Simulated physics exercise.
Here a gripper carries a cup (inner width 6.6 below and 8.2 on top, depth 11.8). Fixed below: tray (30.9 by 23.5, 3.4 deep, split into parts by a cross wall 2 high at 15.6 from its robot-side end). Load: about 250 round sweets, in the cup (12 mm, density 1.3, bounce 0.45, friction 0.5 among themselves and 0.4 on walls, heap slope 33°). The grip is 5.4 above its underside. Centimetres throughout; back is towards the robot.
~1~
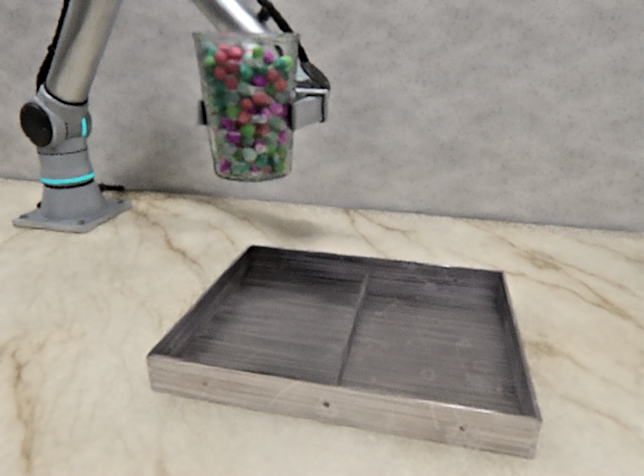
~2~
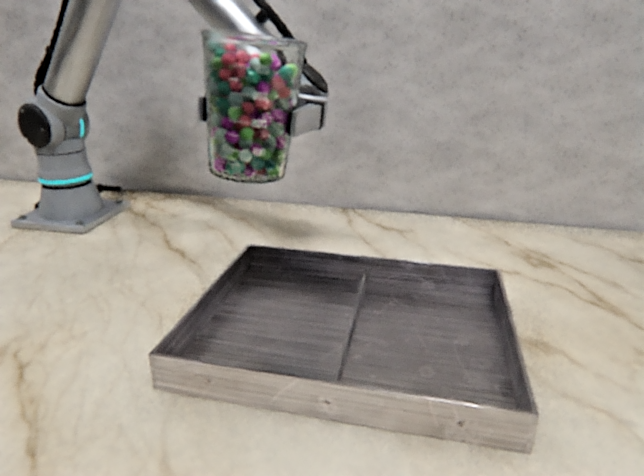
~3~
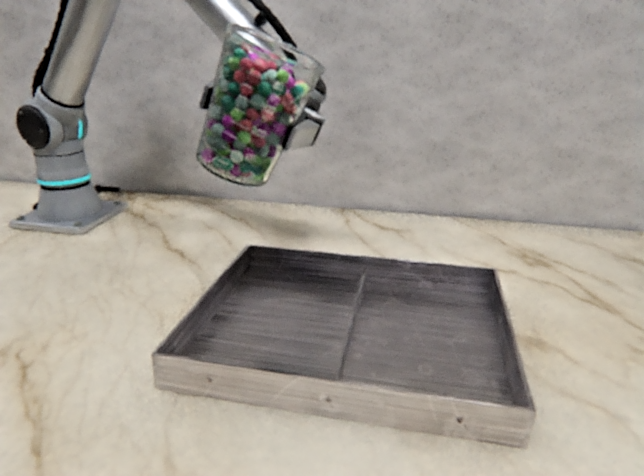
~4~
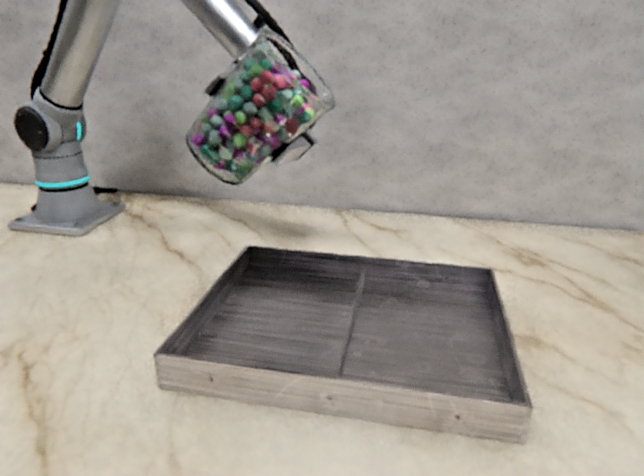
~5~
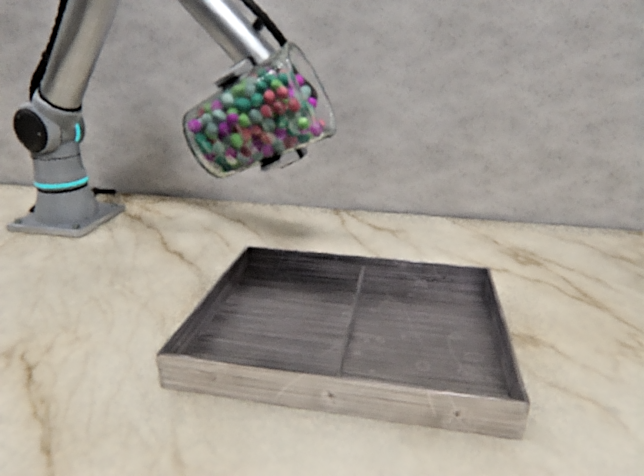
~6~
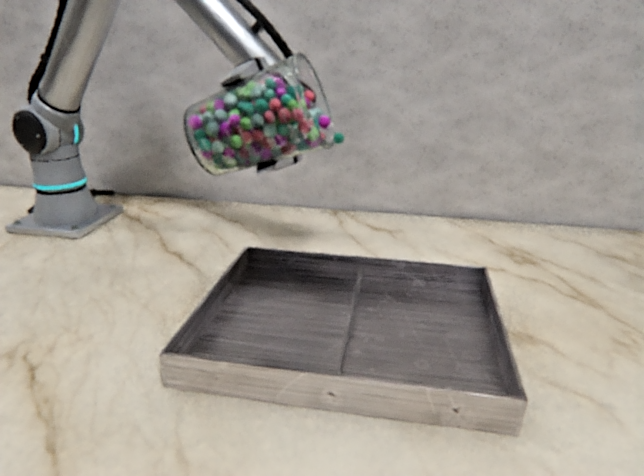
A robot arm holding a clear cup full of colourful round sweets tilted it steadily to the right above a divided tray until it lay nearly sideways, the sweets shifting towards its rim.
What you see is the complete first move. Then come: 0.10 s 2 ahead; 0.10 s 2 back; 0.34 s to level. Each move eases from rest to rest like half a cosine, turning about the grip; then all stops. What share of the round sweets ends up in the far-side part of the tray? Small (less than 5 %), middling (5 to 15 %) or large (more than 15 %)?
Answer: Middling; 5 to 15 % of the round sweets finish in the far-side part of the tray.
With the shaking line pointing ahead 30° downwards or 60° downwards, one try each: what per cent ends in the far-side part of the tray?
About 5 and 5 per cent.
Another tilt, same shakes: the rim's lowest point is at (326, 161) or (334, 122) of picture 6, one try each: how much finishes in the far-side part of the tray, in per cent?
Some 25 and 5 per cent.
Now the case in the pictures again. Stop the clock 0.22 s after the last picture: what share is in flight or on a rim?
Some 6 per cent.
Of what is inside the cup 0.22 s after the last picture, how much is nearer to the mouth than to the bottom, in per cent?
Roughly 50 per cent.
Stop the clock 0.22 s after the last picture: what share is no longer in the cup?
Near 5 per cent so far.
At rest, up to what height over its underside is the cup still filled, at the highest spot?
Roughly 11.5 cm.
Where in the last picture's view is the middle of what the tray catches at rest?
At about (397, 333).
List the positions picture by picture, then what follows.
The first frame shows the cup middle at (250, 108), level; upper third of the load around (248, 72), from x 205 to 285, top at y 45; 251 in the cup.
The second frame shows the cup middle at (251, 109), tilted 7° forward; upper third of the load around (253, 73), from x 215 to 290, top at y 45.
The third frame shows the cup middle at (253, 112), tilted 24° forward; upper third of the load around (256, 80), from x 210 to 300, top at y 40.
The fourth frame shows the cup middle at (255, 116), tilted 45° forward; upper third of the load around (267, 89), from x 200 to 310, top at y 50.
The fifth frame shows the cup middle at (257, 119), tilted 62° forward; upper third of the load around (269, 97), from x 195 to 320, top at y 75.
The sixth frame shows the cup middle at (258, 122), tilted 69° forward; upper third of the load around (264, 105), from x 195 to 340, top at y 85; 251 in the cup.
Then, 0.22 s on, tilted 69° forward, highest piece 25 above the table; 234 in the cup, 2 in the far-side part, 15 in flight or on a rim.
Then, 0.43 s on, tilted 16° forward, highest piece 29 above the table; 225 in the cup, 18 in the far-side part, 4 in the robot-side part, 4 in flight or on a rim.
Then, 0.74 s on, level, highest piece 28 above the table; 225 in the cup, 20 in the far-side part, 6 in the robot-side part.
Then, 1.79 s on, level, highest piece 28 above the table; 225 in the cup, 20 in the far-side part, 6 in the robot-side part.
In the end, 225 in the cup, 20 in the far-side part, 6 in the robot-side part. That is 8 % in the far-side part of the tray.
